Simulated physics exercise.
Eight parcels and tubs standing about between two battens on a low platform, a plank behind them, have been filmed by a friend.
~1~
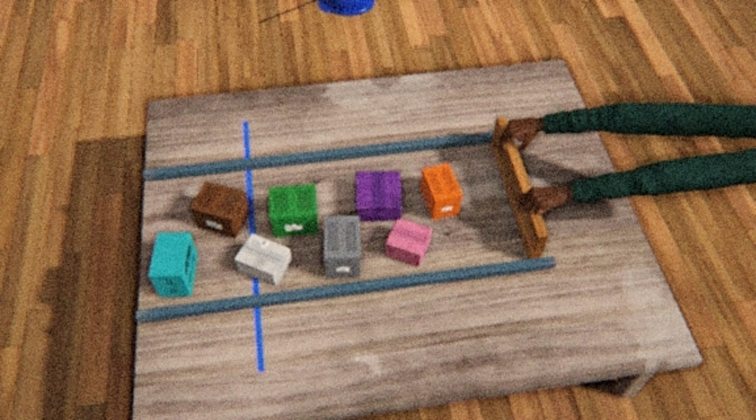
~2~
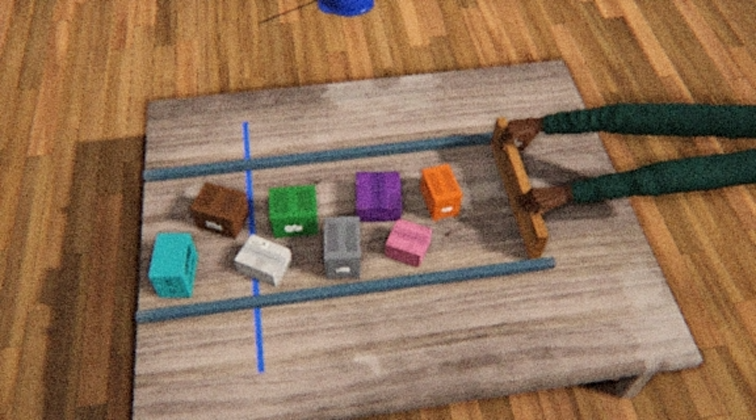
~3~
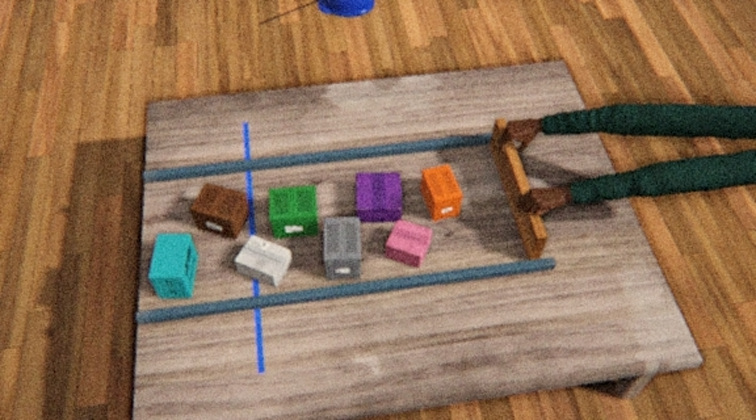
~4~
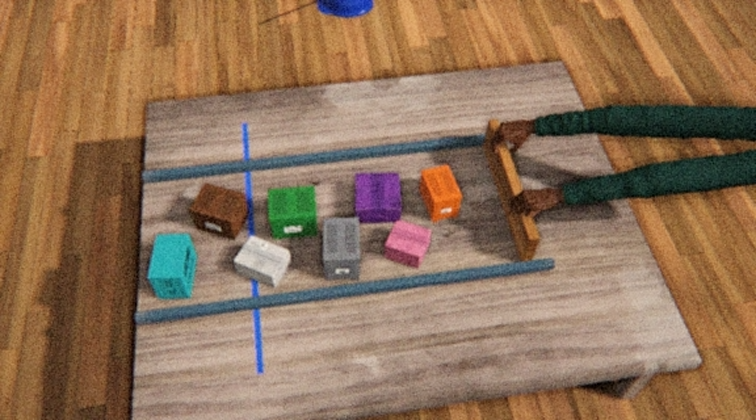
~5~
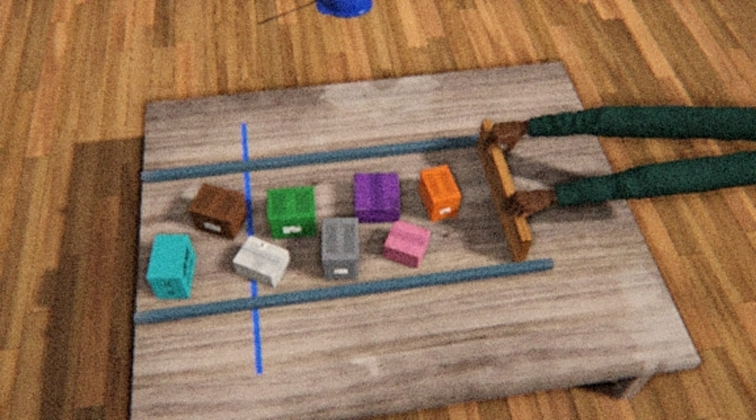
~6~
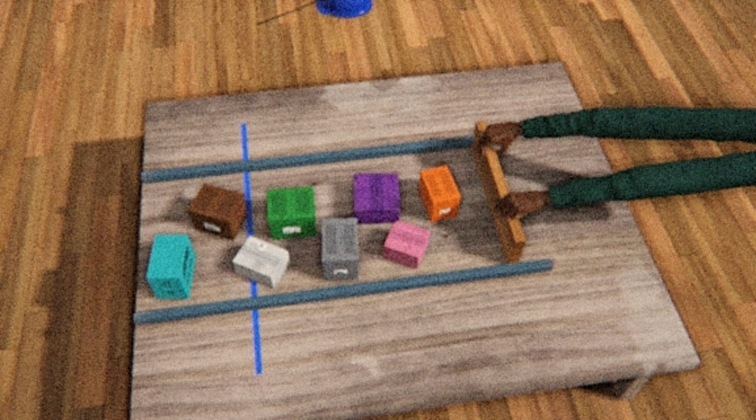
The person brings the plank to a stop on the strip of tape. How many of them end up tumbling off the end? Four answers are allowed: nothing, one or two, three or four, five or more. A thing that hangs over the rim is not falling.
Only a pair or a lone one falls.
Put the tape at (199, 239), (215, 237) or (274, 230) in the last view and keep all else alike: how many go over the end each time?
You'd get 4, then 4, then 1.
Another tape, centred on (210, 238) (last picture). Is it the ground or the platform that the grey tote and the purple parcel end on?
Here's how it goes: The grey tote stays where it is, and the purple parcel stays where it is.
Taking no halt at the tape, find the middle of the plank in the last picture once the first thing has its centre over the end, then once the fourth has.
At the first moment about (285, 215), at the next about (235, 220).
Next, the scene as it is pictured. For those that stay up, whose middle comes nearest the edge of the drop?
It's the green tote that ends nearest.
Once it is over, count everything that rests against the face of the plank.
2 end up touching it.
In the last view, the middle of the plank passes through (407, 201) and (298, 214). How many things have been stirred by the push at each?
The number moved is 3 and then 8.
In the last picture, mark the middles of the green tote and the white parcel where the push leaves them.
The green tote comes to rest close to (148, 230), while the white parcel rests close to (154, 284).
A little later, none off yet; turquoise crate at rest near (172, 267); brown tote at rest near (219, 213); white parcel at rest near (262, 262).
Next, none off yet; turquoise crate at rest near (172, 267); brown tote shifted about its own width near (188, 217); white parcel shifted a little near (240, 266).
When it is over, the number that fall off is one or two; down, brown tote and turquoise crate.
